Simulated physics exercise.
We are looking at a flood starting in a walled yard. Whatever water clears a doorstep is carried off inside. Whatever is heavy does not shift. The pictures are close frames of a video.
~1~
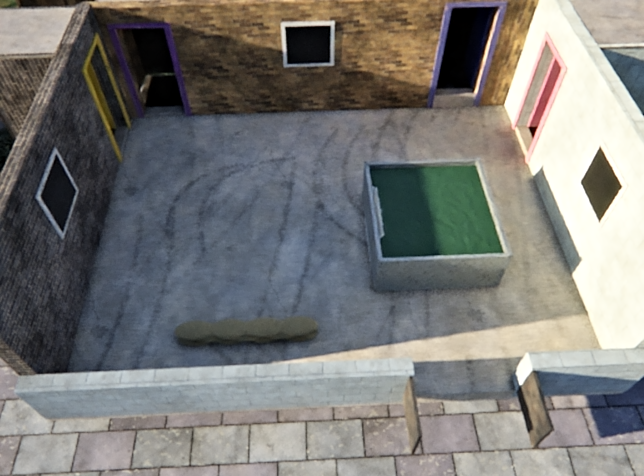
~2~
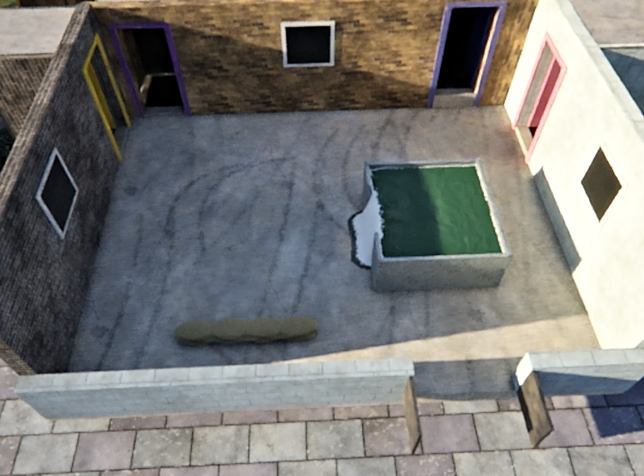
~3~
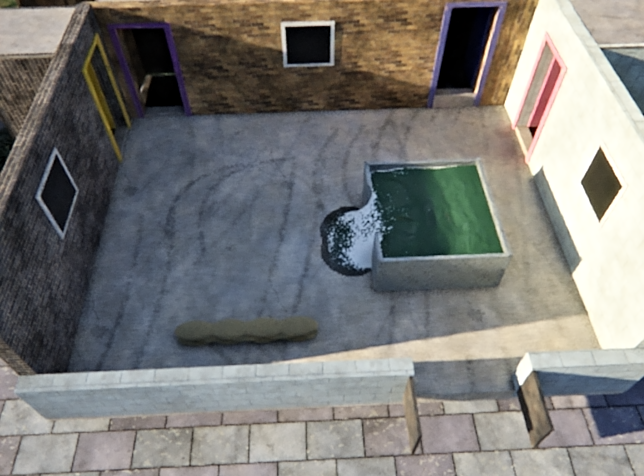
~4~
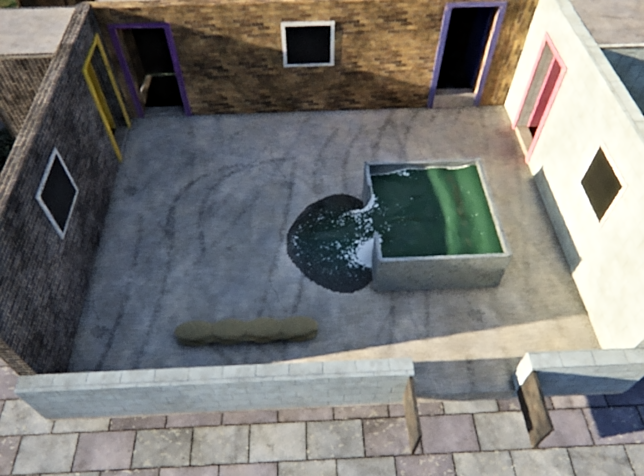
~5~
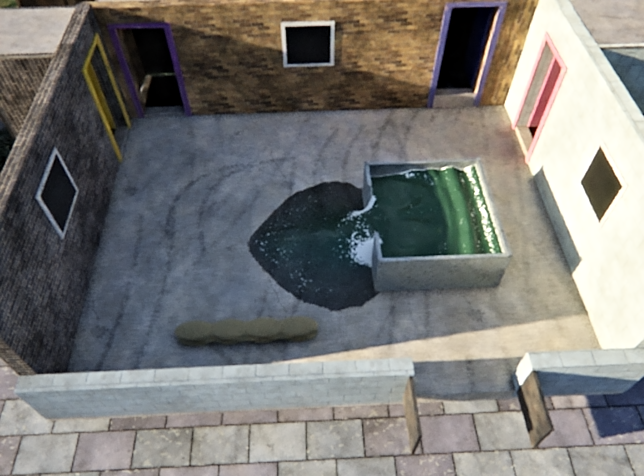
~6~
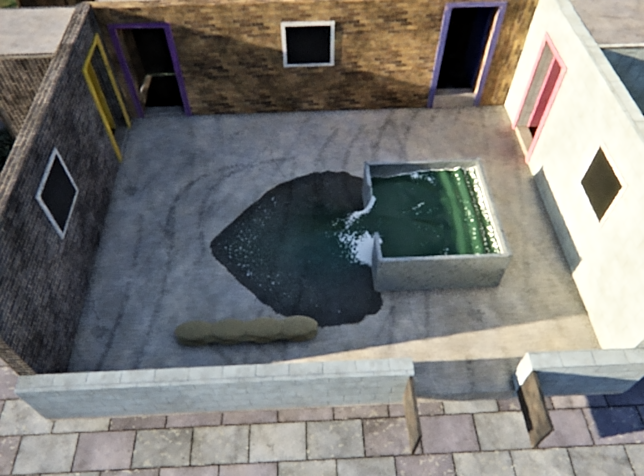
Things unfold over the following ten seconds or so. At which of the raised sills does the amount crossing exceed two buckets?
In the end the purple door will pass more than two buckets; the pink door will pass two buckets at most; the yellow door will pass more than two buckets; the blue door will pass two buckets at most.
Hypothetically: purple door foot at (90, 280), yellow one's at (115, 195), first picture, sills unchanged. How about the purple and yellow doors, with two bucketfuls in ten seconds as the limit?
Well, the purple one crosses the threshold, while the yellow one crosses the threshold.
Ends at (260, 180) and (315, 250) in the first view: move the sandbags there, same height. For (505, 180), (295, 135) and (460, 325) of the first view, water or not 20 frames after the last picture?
The three points, in order, are untouched, soaked and untouched.
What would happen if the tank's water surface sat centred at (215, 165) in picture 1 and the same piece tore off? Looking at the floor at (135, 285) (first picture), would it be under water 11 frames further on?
Submerged.
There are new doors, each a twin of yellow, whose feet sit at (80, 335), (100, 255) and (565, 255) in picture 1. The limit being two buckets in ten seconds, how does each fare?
Taking them as listed, the first overshoots, the second overshoots and the third undershoots.
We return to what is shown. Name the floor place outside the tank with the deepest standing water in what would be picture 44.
Somewhere around (61, 396).
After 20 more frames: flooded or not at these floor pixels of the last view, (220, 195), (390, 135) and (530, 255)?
Result, in the order given: Wetted / not wetted / not wetted.
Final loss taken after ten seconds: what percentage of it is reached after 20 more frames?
Share gone by then: About 15 %.
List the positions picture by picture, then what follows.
The water tank at (432, 209) is whole and still, in the first picture.
Water pours out at (372, 231) and has run to (358, 216), in the second picture.
The front is at (326, 225), out from the gap at (372, 231), in the third picture.
The front is at (293, 253), out from the gap at (372, 231), in the fourth picture.
The front is at (256, 252), out from the gap at (372, 231), in the fifth picture.
Water pours out at (372, 231) and has run to (219, 240), in the sixth picture.
A moment on, water covers 30 % of the floor; the purple door not reached, the pink door not reached, the yellow door not reached, the blue door not reached.
Next, water covers 45 % of the floor; the purple door not reached, the pink door not reached, the yellow door not reached, the blue door not reached.
Then, water covers 50 % of the floor; the purple door under two buckets in, the pink door not reached, the yellow door over two buckets in, the blue door not reached.
Later, water covers 60 % of the floor; the purple door over two buckets in, the pink door not reached, the yellow door over two buckets in, the blue door not reached.
In the end, water covers 95 % of the floor; the purple door over two buckets in, the pink door not reached, the yellow door far over two buckets in, the blue door wet at the sill, nothing in.
